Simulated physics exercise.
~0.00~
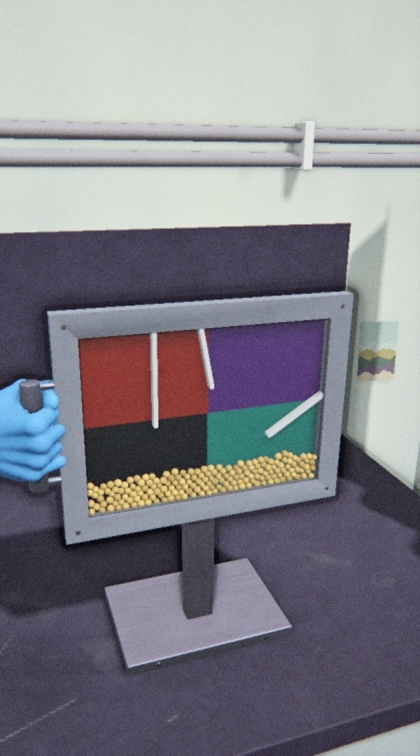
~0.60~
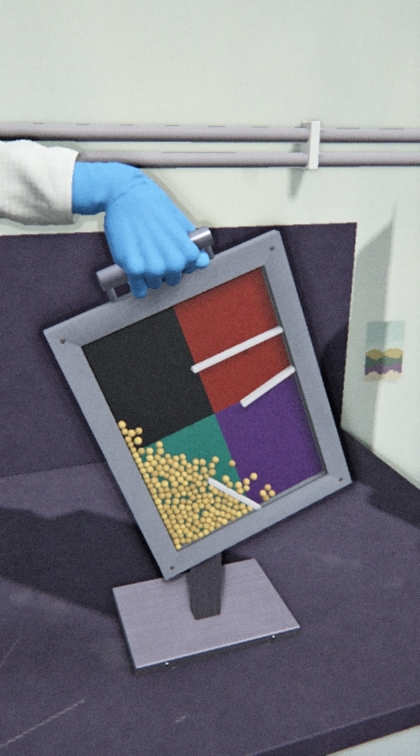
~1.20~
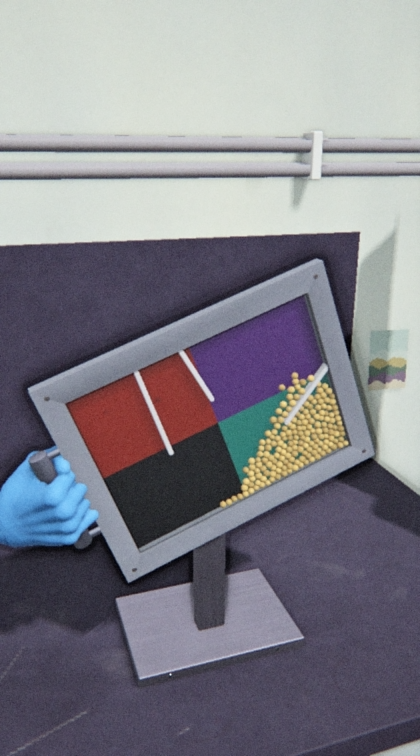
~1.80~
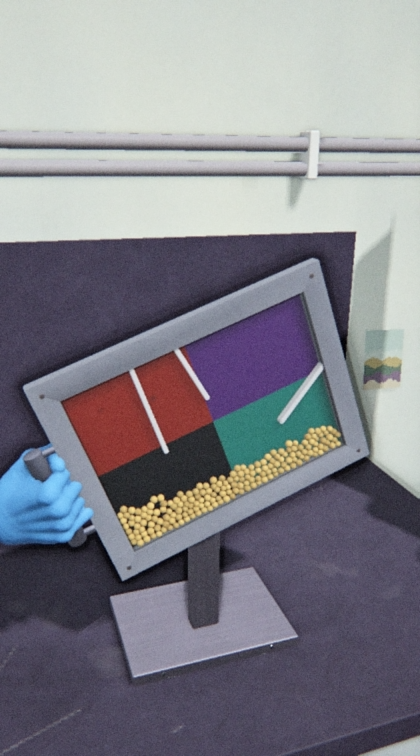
A gloved hand swings a framed box clockwise and back past level, and its beads settle low.
